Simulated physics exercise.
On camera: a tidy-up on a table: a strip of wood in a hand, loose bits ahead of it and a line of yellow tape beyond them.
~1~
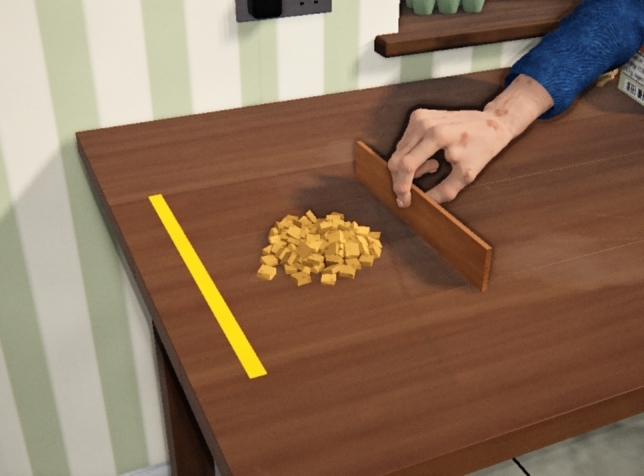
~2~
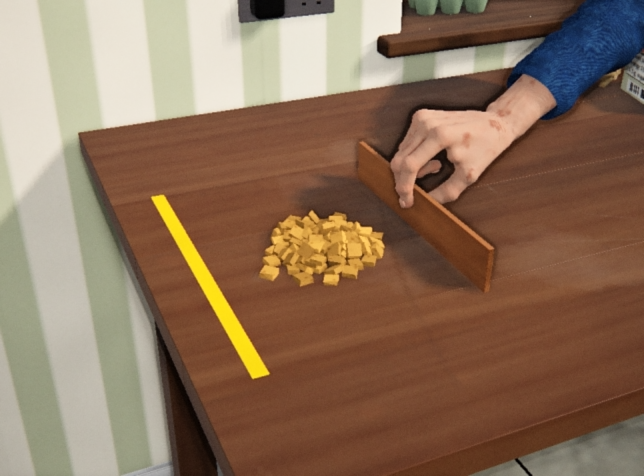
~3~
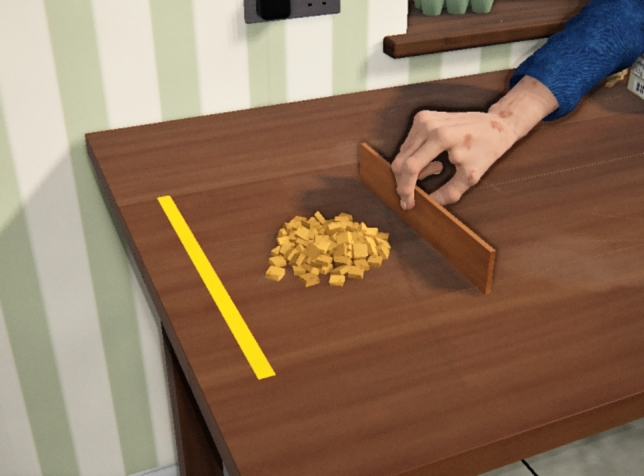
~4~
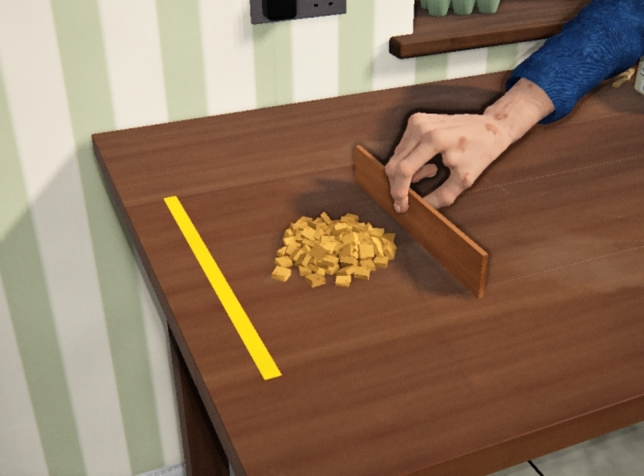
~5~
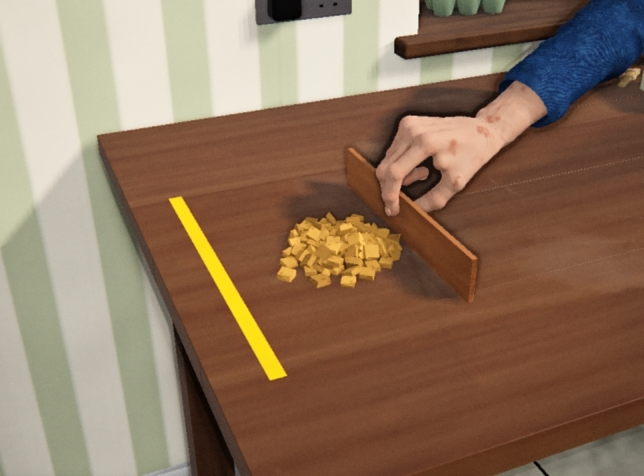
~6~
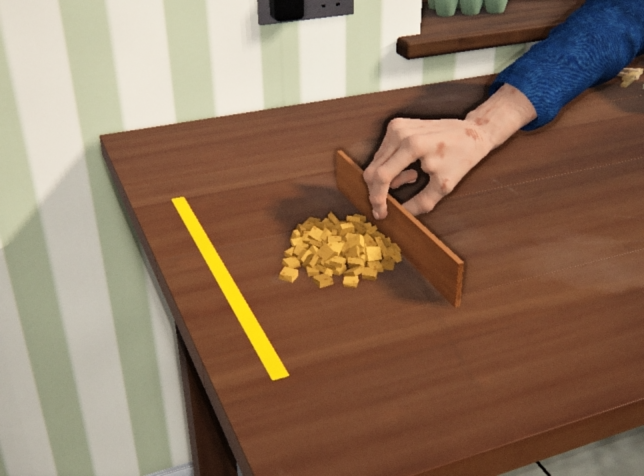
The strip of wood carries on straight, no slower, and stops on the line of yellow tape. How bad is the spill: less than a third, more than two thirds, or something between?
Lost: From one third to two thirds of the heap.
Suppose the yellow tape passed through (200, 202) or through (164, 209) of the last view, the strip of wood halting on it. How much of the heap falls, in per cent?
In turn 20 and 80 in a hundred.
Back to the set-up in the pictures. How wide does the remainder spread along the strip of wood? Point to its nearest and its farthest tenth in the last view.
Around (215, 327) and (184, 248).
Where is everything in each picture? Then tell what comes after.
Strip of wood at (475, 259), at rest; yellow tape at (159, 203), about a palm's width from the edge; edge at (146, 287); the heap at (322, 246), cereal squares, in the first frame.
Strip of wood at (477, 259), at rest, in the second frame.
Strip of wood at (478, 261); the heap at (330, 247), in the third frame.
Strip of wood at (472, 265), in the fourth frame.
Strip of wood at (461, 269); the heap at (341, 248), in the fifth frame.
Strip of wood at (448, 273); yellow tape at (182, 206); edge at (169, 289); the heap at (343, 248), a stray few pushed along, in the sixth frame.
Soon, strip of wood still moving, near (302, 218); heap all on the table, its front near (218, 279).
A while on, strip of wood stopped at the yellow tape; heap about a third over the edge.
Towards the end, strip of wood stopped at the yellow tape; heap about half over the edge.
Finally, strip of wood stopped at the yellow tape; heap about half over the edge.
